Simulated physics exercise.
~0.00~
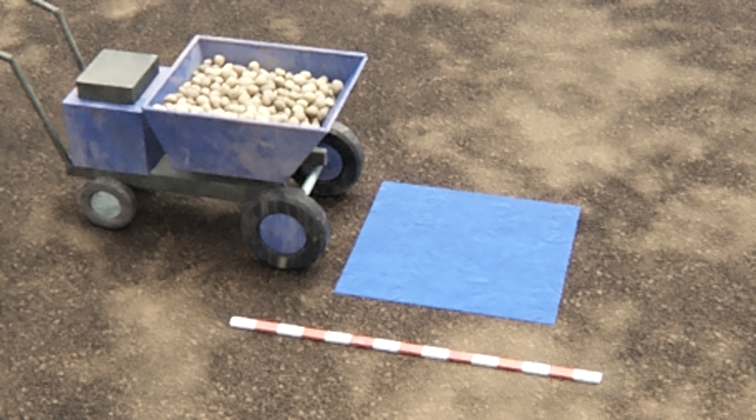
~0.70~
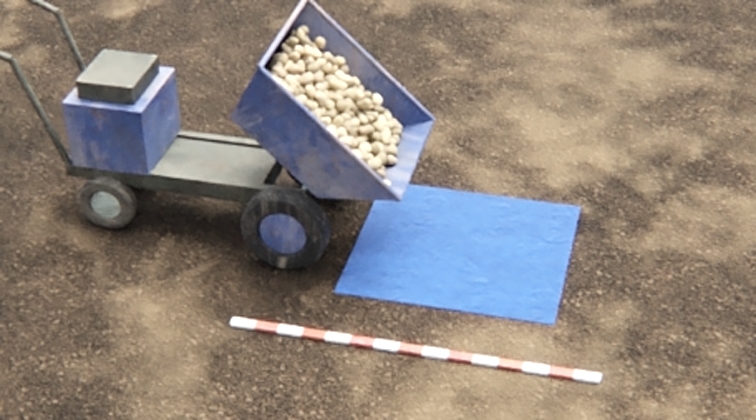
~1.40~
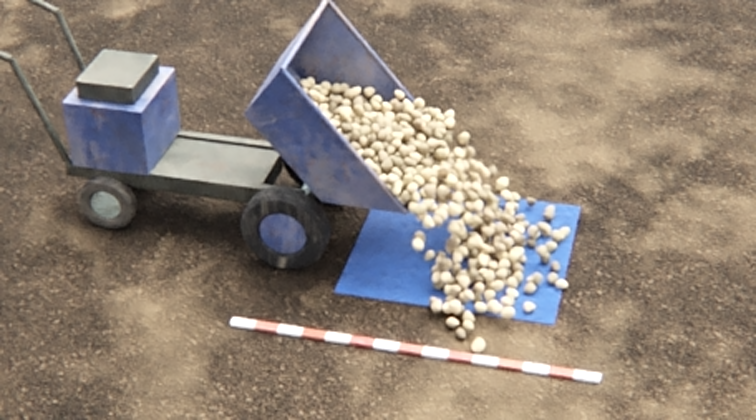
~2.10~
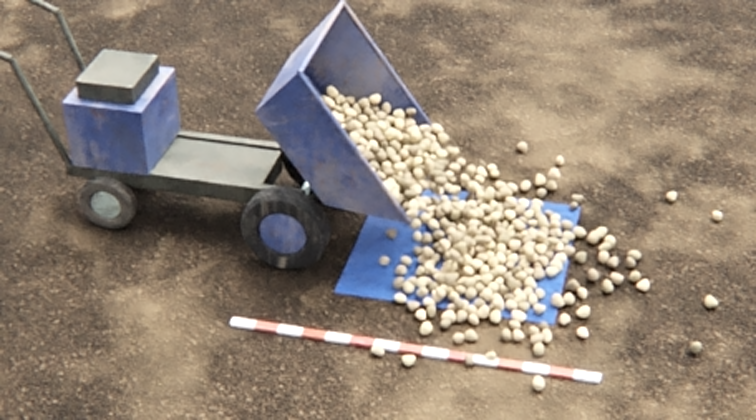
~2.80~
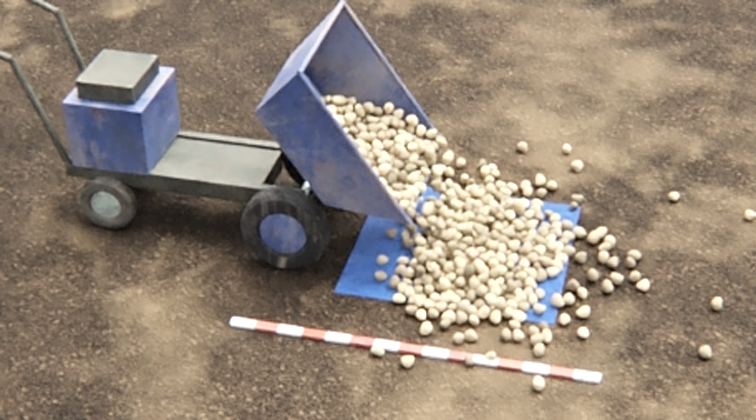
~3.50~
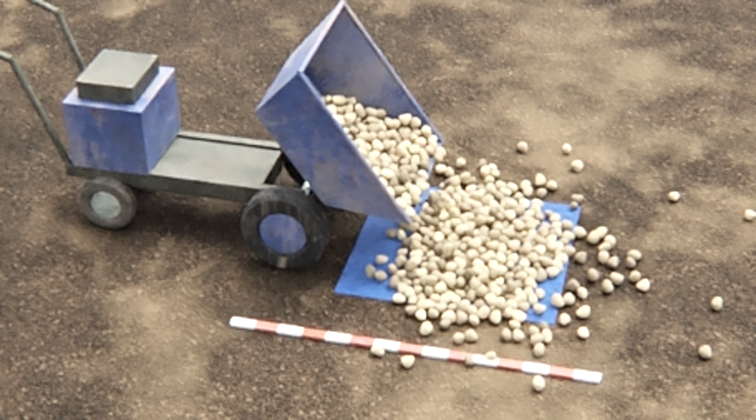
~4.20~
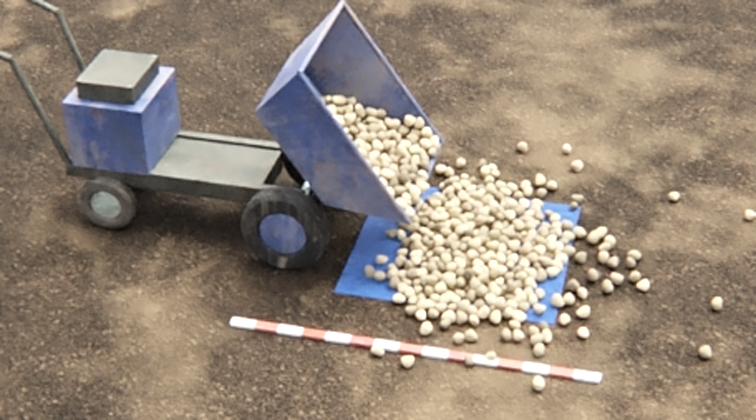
We see a blue powered barrow tip its tray of pale, smooth stones to the right, spilling them over a blue sheet beside a red-and-white staff; some scatter beyond it, and the stones settle in a heap while many remain in the raised tray.
